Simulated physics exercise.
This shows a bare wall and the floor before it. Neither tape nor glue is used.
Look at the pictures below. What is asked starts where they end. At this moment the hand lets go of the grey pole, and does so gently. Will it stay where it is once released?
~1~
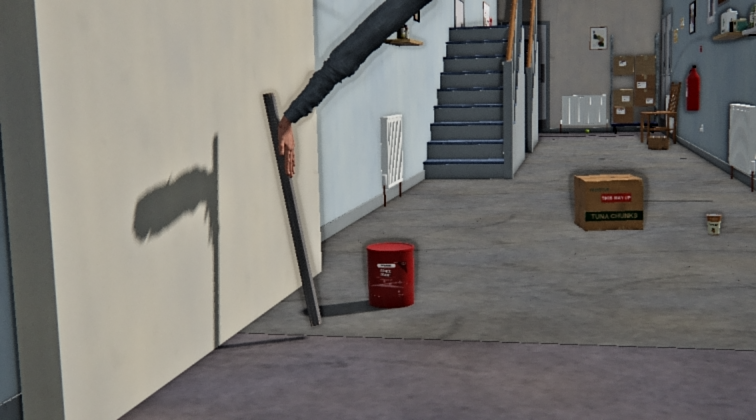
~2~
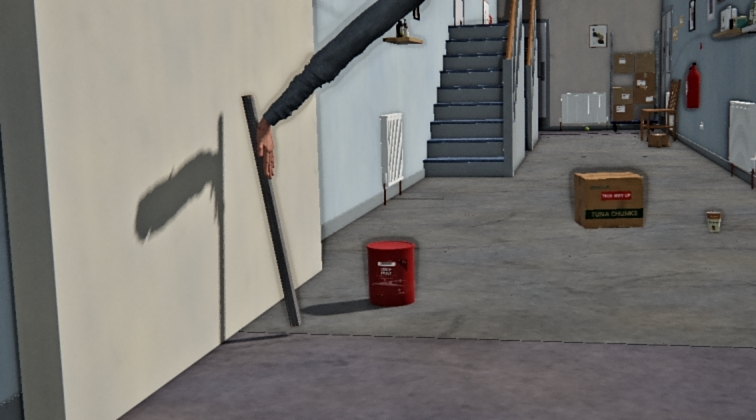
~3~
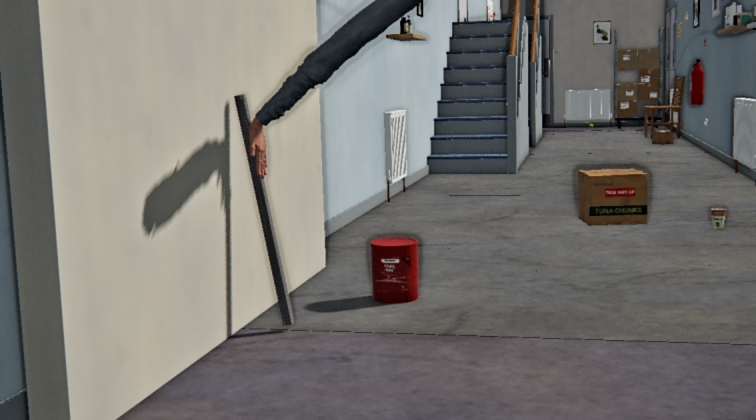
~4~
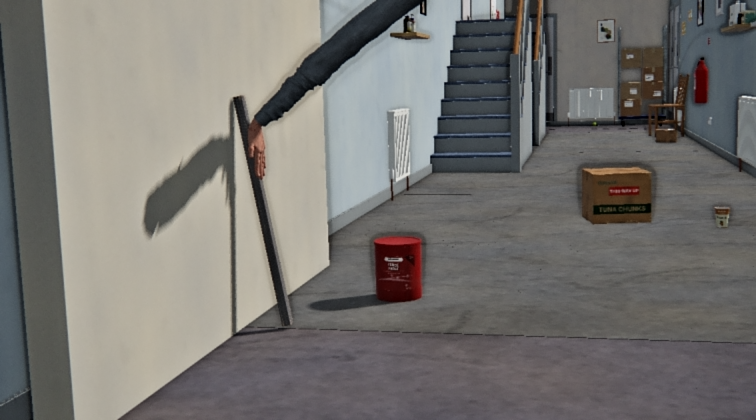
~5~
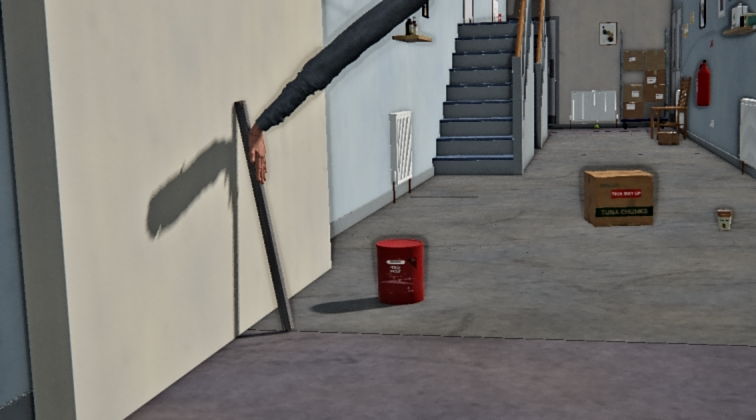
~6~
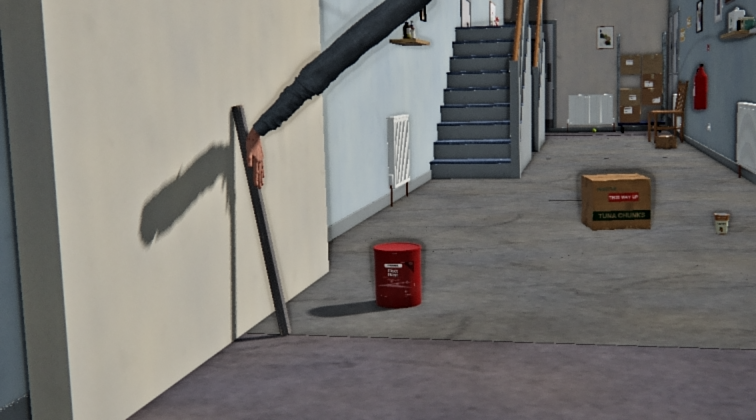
Yes - remains propped.
Then, 0.30 s later than the last frame, all is still.
Then, 0.70 s later than the last frame, grey pole resting near (262, 221).
When it is over, both as before. End places, in pixels of the last picture, grey pole near (262, 221). The pole stays up.
